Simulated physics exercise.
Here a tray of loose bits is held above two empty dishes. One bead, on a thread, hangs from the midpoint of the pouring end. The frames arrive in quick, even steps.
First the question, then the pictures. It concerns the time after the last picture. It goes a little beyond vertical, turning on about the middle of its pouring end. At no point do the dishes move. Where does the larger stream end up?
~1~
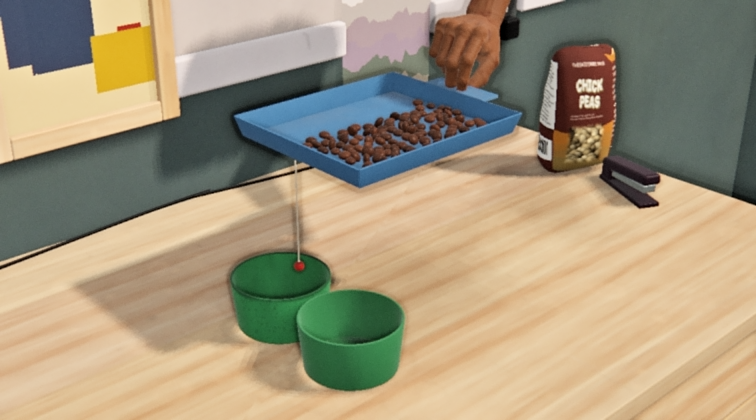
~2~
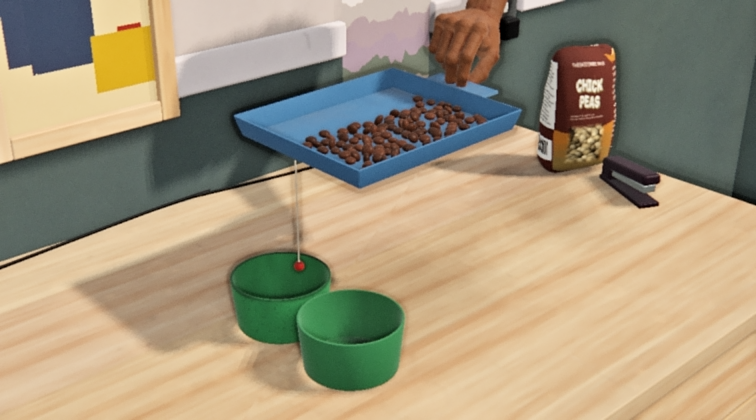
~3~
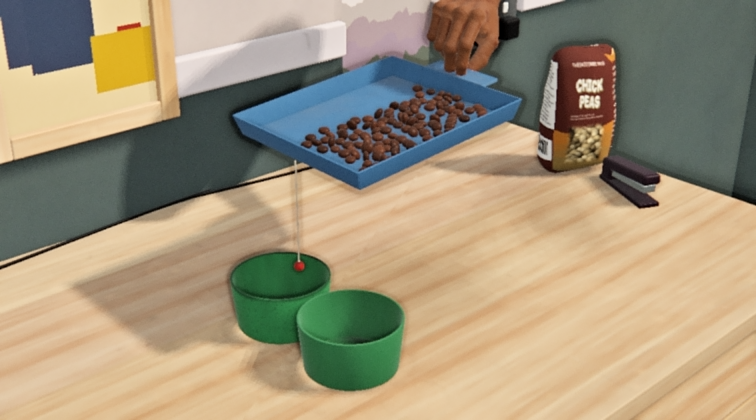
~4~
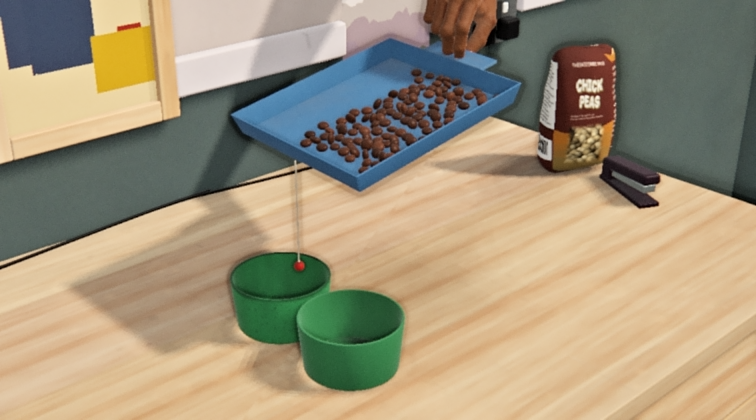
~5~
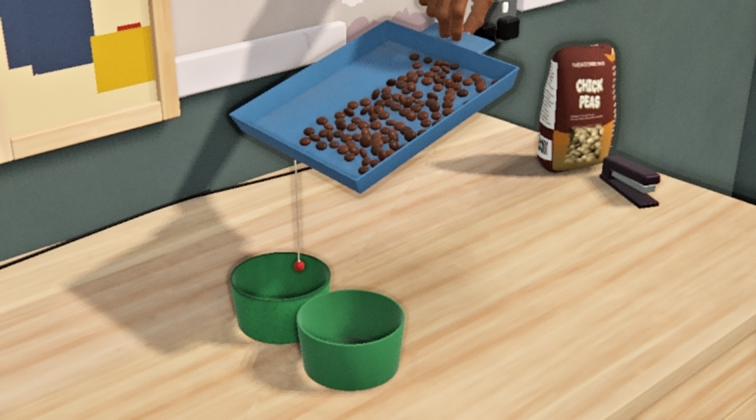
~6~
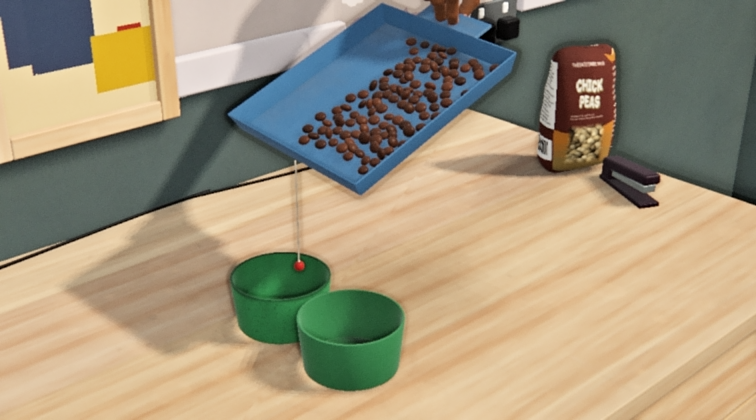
It ends up in the right-hand dish.
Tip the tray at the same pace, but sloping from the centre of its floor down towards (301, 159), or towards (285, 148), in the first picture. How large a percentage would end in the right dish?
Lab note: Try one about 20 %, try two 0 %.
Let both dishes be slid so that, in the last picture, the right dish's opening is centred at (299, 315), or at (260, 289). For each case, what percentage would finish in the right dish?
Around 70 and then 30 per cent.
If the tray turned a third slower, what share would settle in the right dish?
I'd expect close to 60 per cent.
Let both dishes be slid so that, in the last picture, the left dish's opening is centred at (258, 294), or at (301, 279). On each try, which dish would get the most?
Answer, in order: The one to the right and the one to the right.
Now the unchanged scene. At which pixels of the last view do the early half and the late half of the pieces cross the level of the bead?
At (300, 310) for the first part, then at (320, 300) for the others.
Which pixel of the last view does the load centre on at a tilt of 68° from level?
In the last view, the load is centred near (330, 167).
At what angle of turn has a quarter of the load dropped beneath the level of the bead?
Somewhere near 85°.
Shortly afterwards, tray tipped steeply; all but a few on the tray; a little in the air.
Next, tray tipped past a quarter turn; near a quarter on the tray; near a quarter in the right dish; only a few in the left dish; near a third outside both; near a quarter in the air.
Some moments later, tray tipped past a quarter turn; near half in the right dish; a little in the left dish; near half outside both.
In the end, tray tipped past a quarter turn; near half in the right dish; a little in the left dish; near half outside both.
